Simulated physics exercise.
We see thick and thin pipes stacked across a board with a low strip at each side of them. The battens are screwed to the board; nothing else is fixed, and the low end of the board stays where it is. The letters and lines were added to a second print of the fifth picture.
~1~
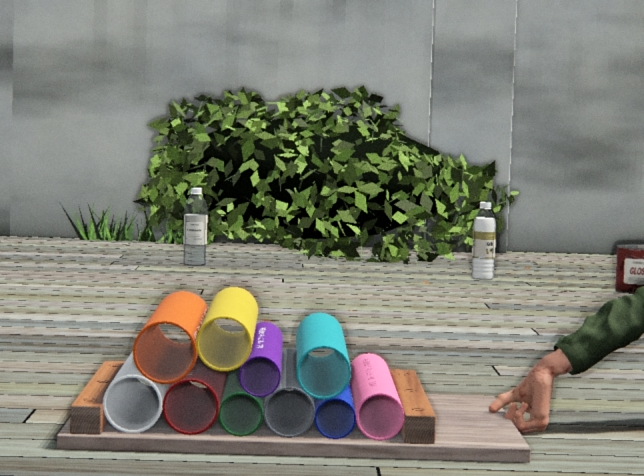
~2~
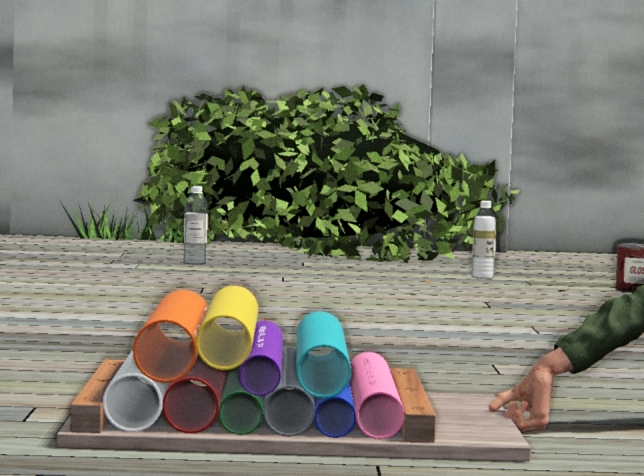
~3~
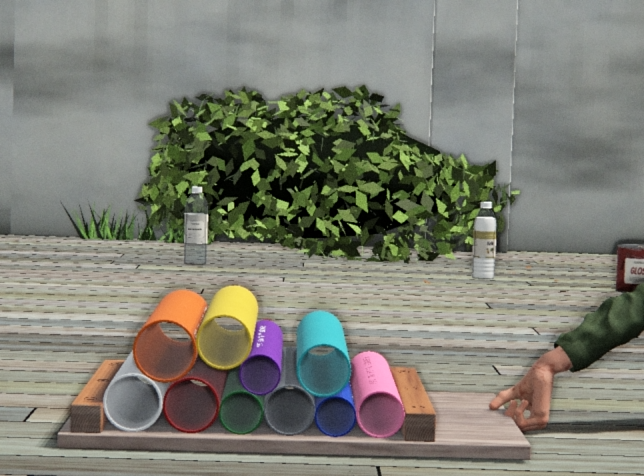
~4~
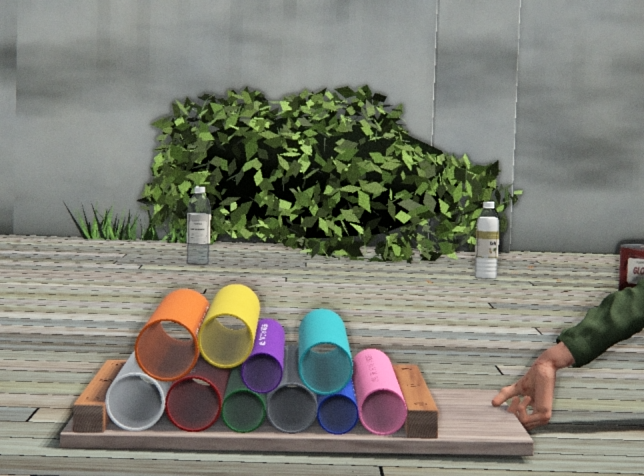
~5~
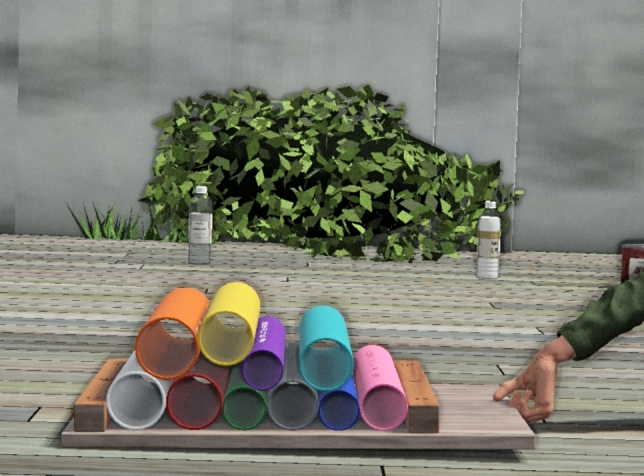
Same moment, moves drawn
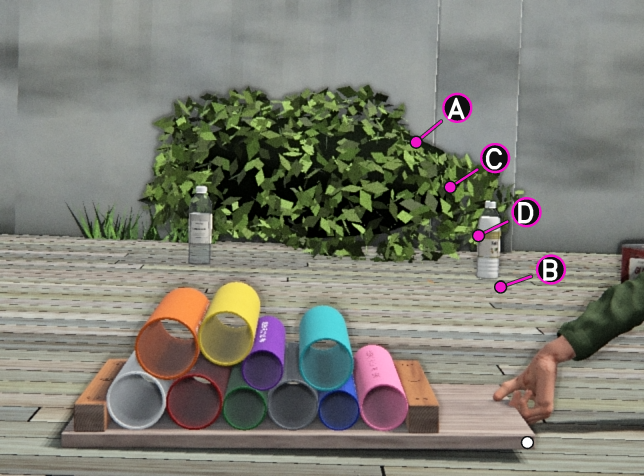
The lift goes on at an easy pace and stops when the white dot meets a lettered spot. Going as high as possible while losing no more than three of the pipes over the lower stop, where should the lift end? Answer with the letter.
At most to C.
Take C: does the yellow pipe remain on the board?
No, with C.
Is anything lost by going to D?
At D: Yes.
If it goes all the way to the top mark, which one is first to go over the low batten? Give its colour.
The orange one.
On the marked copy, A at (416, 142); B at (500, 287); C at (450, 187); D at (478, 236); the white dot at (528, 442).
Following C. Soon after the start, board at 19°.
Later, board at 35°.
In the end, board at 35°, three over the low batten (purple, orange, yellow).
As for the rest, A four over the low batten (turquoise, purple, orange, yellow); B one over the low batten (orange); D three over the low batten (purple, orange, yellow).
